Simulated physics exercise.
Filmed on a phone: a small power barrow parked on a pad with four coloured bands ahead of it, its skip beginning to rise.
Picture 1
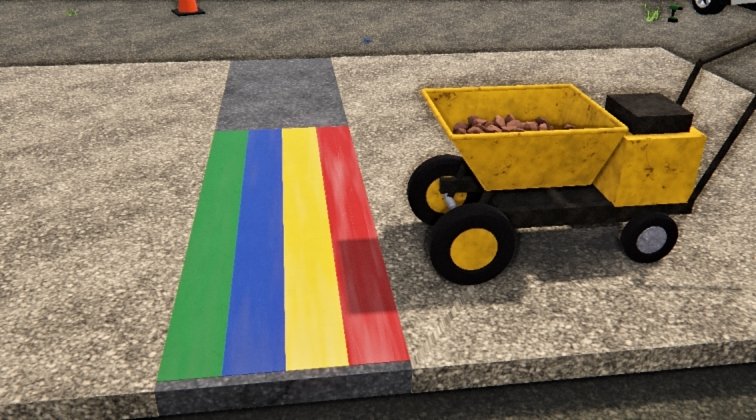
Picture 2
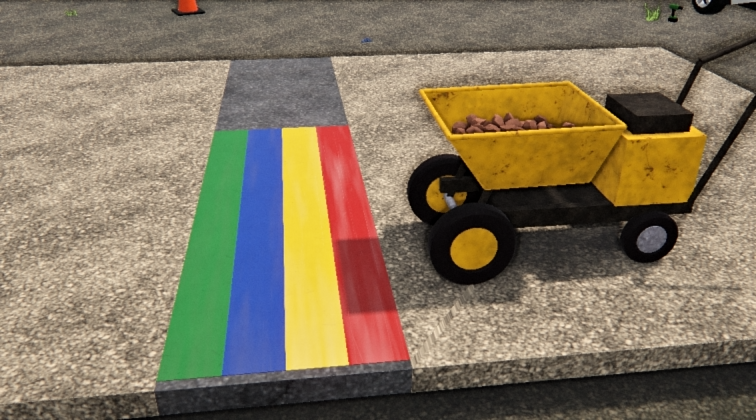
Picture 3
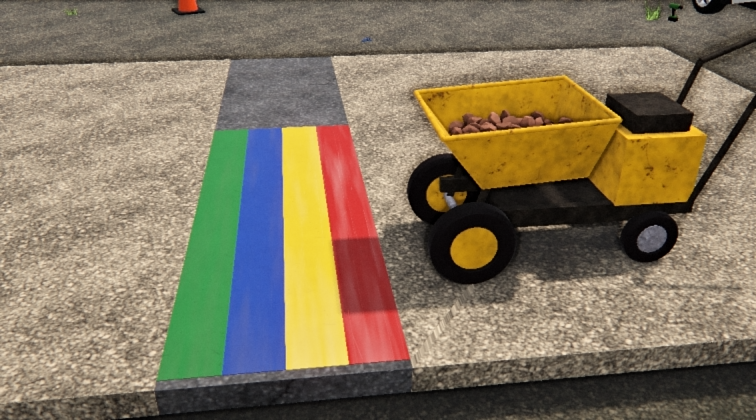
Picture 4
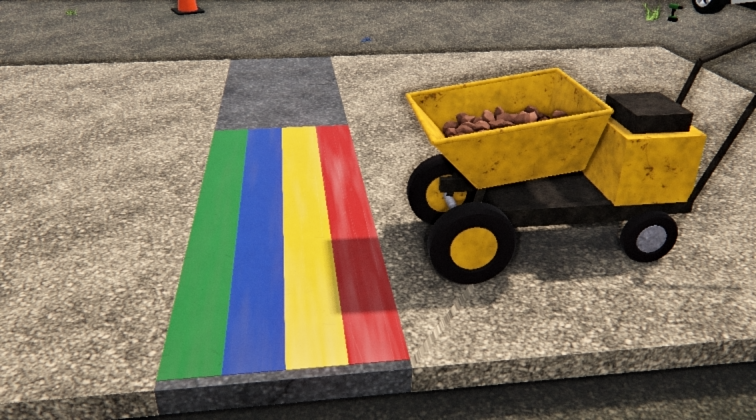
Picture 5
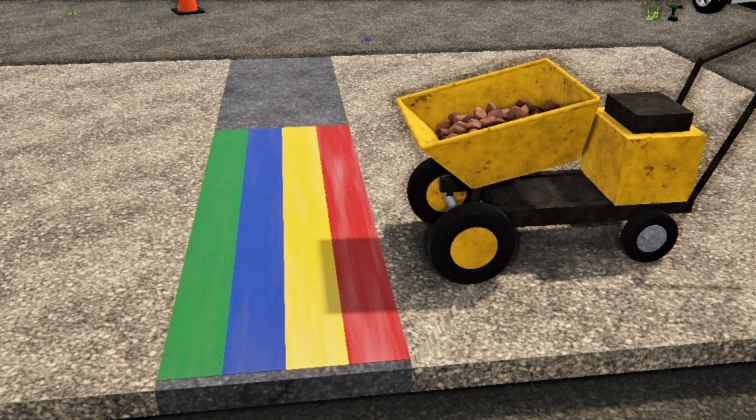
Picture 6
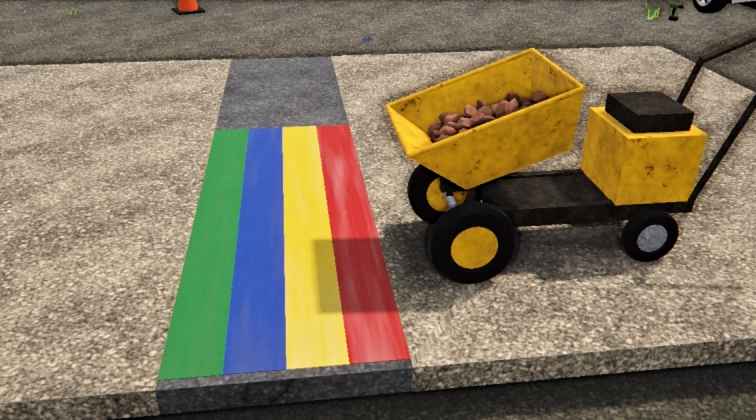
A yellow power barrow with black-tyred wheels and a skip of reddish-brown rubble stands at the right of a pale, rough pad, seen from slightly above. To its left lie green, blue, yellow and red bands, left to right, with an orange cone beyond. The skip tilts gradually, its rear rising and front lip dipping leftward, while the wheels and camera stay still.
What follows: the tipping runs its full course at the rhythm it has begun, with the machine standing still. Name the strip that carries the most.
The heap favours the yellow strip.
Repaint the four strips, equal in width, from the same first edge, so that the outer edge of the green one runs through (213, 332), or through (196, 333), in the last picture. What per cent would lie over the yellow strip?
The first gives 30 %, the second 40 %.
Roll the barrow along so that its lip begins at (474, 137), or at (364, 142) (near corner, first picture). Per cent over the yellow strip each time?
In turn 40 and 0 in a hundred.
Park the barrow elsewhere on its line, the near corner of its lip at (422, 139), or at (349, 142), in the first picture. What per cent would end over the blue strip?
About 40 and 20 per cent.
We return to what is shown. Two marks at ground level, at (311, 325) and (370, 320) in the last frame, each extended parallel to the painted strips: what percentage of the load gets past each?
Near 60 % and 100 %.
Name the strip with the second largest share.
The runner-up: The blue strip.
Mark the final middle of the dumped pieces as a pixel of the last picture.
At about (294, 258).
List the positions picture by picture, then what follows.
In the first picture, lip of the skip at (451, 138), level; top of the load at (510, 131), lumps of rubble; red strip at (370, 317); yellow strip at (314, 321); blue strip at (256, 325); green strip at (197, 330).
In the second picture, lip of the skip at (449, 138), level; top of the load at (509, 130).
In the third picture, lip of the skip at (443, 139), tipped barely; top of the load at (517, 131).
In the fourth picture, lip of the skip at (434, 143), tipped a little; top of the load at (525, 130).
In the fifth picture, lip of the skip at (422, 148), tipped a little; top of the load at (533, 119).
In the sixth picture, lip of the skip at (409, 156), tipped clearly; top of the load at (522, 112); red strip at (371, 315); yellow strip at (314, 320); blue strip at (257, 324); green strip at (198, 329).
Soon, skip tipped steeply; all in the skip.
A while on, skip tipped right over; most in the skip; a small part over the red strip; about a quarter over the yellow strip.
Towards the end, skip tipped right over; a small part in the skip; a small part over the red strip; about half over the yellow strip; about a third over the blue strip; a small part over the green strip; a stray few off the paint.
Finally, skip tipped right over; a stray few in the skip; a small part over the red strip; about half over the yellow strip; about a quarter over the blue strip; a small part over the green strip; a stray few off the paint.
